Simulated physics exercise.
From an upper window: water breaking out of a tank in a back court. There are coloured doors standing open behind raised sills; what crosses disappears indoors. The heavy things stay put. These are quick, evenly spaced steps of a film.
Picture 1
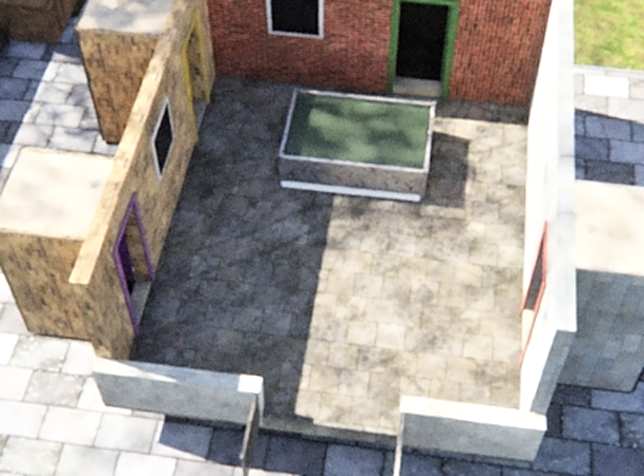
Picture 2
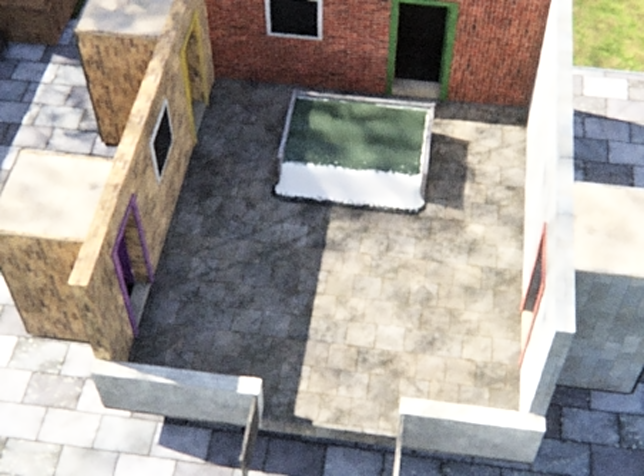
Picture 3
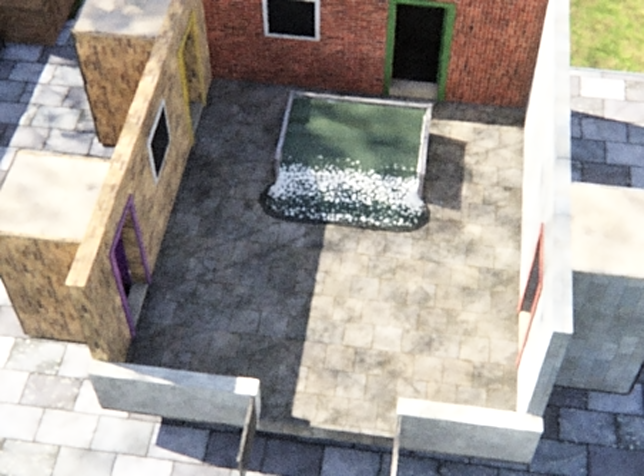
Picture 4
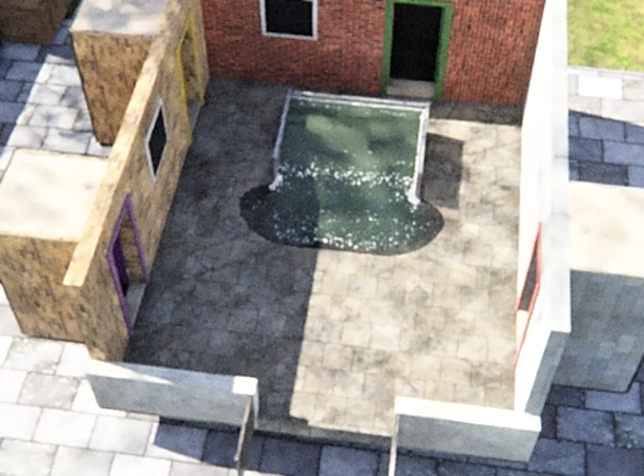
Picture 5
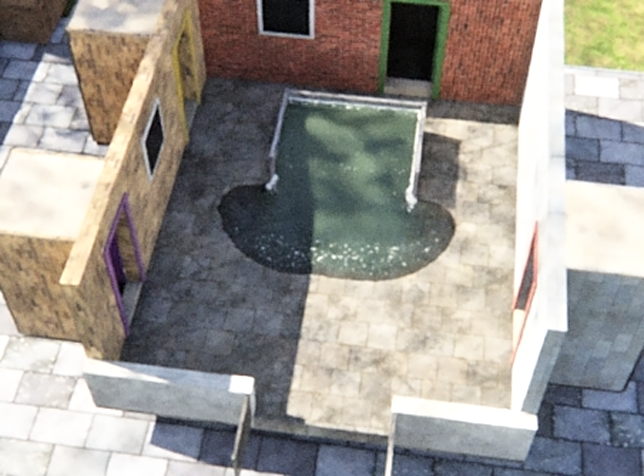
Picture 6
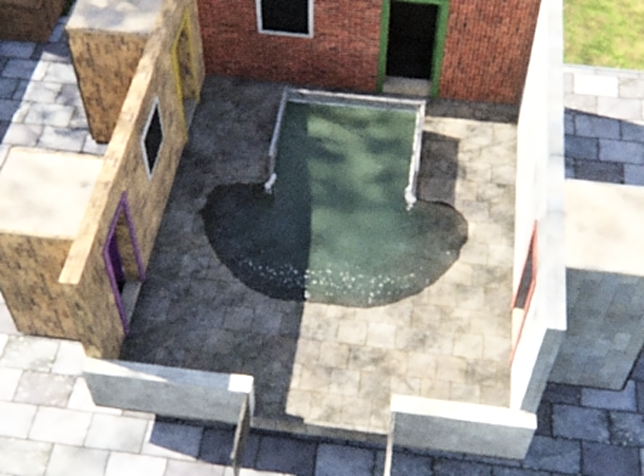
Water spilled over the near side of a raised tank in a walled stone courtyard, foaming white at first, then spread across the paving toward the viewer in a wide, dark, rounded pool.
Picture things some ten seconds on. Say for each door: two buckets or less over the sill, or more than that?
Yellow door - two or less, purple door - more, green door - two or less, red door - two or less.
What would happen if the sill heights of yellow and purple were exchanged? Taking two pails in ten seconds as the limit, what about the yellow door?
I'd say yellow door doesn't reach the mark.
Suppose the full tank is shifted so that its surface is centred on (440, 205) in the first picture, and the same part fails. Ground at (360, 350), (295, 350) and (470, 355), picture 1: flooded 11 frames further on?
Soaked, soaked, soaked.
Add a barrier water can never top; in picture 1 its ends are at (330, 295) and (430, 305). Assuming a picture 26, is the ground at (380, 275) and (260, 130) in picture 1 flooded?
Soaked, not wet.
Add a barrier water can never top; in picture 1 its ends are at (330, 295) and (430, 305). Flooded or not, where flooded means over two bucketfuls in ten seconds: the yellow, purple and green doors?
At the doors, yellow comes in under, purple comes in over, green comes in under.
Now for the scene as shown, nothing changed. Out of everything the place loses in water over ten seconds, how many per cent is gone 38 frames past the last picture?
That comes to 80 per cent, as I work it out.
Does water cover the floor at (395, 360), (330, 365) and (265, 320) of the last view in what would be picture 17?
Result, in the order given: Wetted / wetted / wetted.
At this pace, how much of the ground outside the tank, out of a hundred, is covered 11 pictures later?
By my count, 60 percent.
A moment on, water covers 50 % of the floor; the yellow door not reached, the purple door not reached, the green door not reached, the red door not reached.
Next, water covers 60 % of the floor; the yellow door not reached, the purple door wet at the sill, nothing in, the green door not reached, the red door wet at the sill, nothing in.
Then, water covers 60 % of the floor; the yellow door not reached, the purple door under two buckets in, the green door not reached, the red door wet at the sill, nothing in.
Later, water covers 65 % of the floor; the yellow door not reached, the purple door over two buckets in, the green door not reached, the red door under two buckets in.
In the end, water covers 90 % of the floor; the yellow door wet at the sill, nothing in, the purple door over two buckets in, the green door not reached, the red door under two buckets in.
